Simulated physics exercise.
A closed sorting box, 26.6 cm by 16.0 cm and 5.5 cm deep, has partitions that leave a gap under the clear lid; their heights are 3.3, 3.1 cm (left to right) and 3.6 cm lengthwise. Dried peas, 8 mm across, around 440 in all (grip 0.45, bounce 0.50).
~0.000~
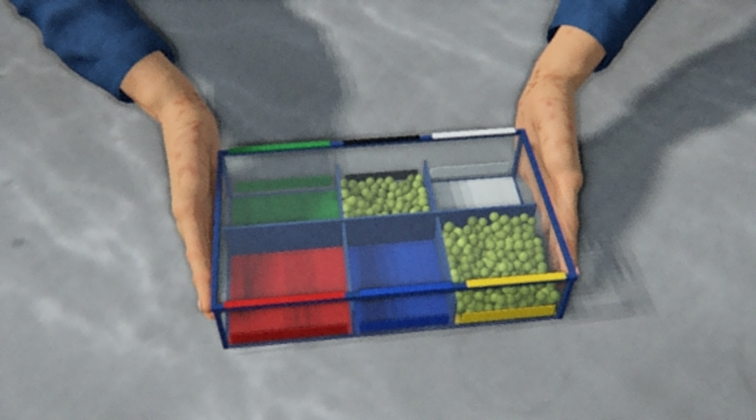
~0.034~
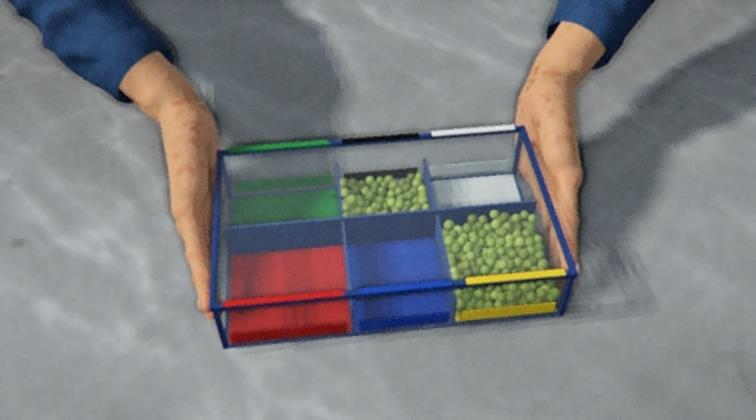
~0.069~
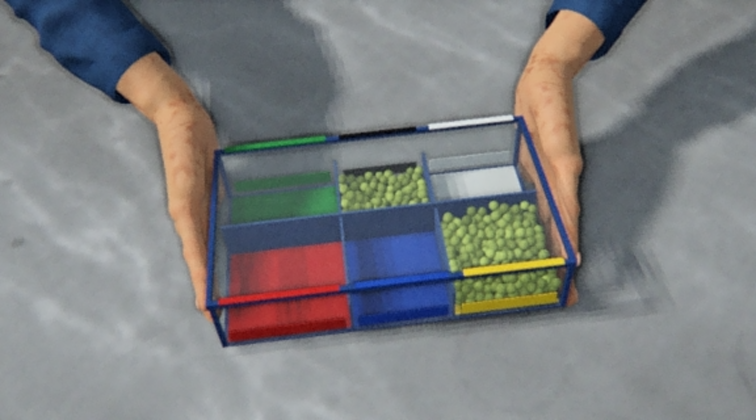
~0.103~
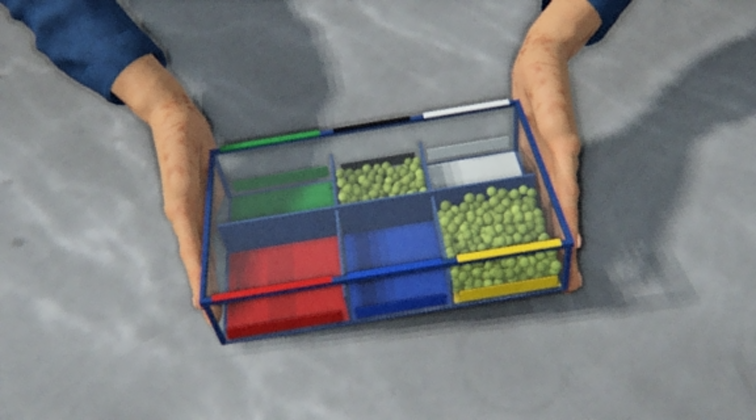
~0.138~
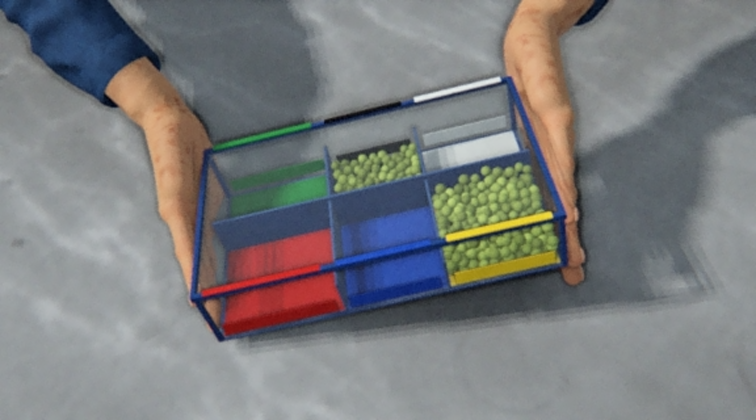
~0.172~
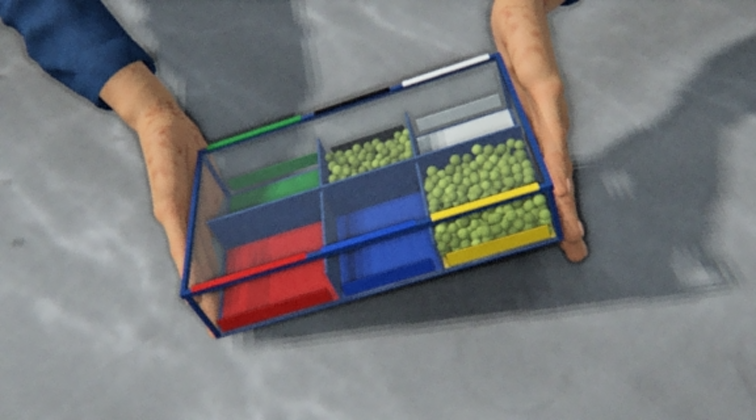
A clear box of coloured compartments was held between two hands, which slowly then more steeply raised its right side, while the green peas stayed piled in the yellow and black sections.
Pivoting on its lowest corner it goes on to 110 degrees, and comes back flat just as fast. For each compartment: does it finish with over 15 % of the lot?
Red yes, blue no, green yes, yellow no, white no, black no.
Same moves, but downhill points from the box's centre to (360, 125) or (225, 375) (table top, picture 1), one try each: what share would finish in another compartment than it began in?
About 50 and 80 per cent.
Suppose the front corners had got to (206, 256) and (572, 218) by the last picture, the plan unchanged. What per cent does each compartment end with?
Red 0, blue 0, green 5, yellow 20, white 35, black 40.
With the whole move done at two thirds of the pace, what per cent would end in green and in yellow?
In that case green 65, yellow 0.
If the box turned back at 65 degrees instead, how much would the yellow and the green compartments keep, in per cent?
Yellow 30; green 10.
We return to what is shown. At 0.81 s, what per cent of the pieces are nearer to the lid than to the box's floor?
About 90 per cent.
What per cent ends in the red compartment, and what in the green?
Red 30; green 50.
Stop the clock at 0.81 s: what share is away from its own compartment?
About 55 per cent.
After 0.81 s, tilt 110 degrees; red 10 %, blue 15 %, green 25 %, yellow 30 %, black 20 %.
After 1.23 s, tilt 48 degrees; red 30 %, blue 5 %, green 50 %, yellow 5 %, black 10 %.
Then, at 1.73 s, tilt 0 degrees; red 30 %, blue 5 %, green 50 %, yellow 5 %, black 10 %.
At rest (2.3 s), red 30 %, blue 5 %, green 50 %, yellow 5 %, white 0 %, black 10 %.
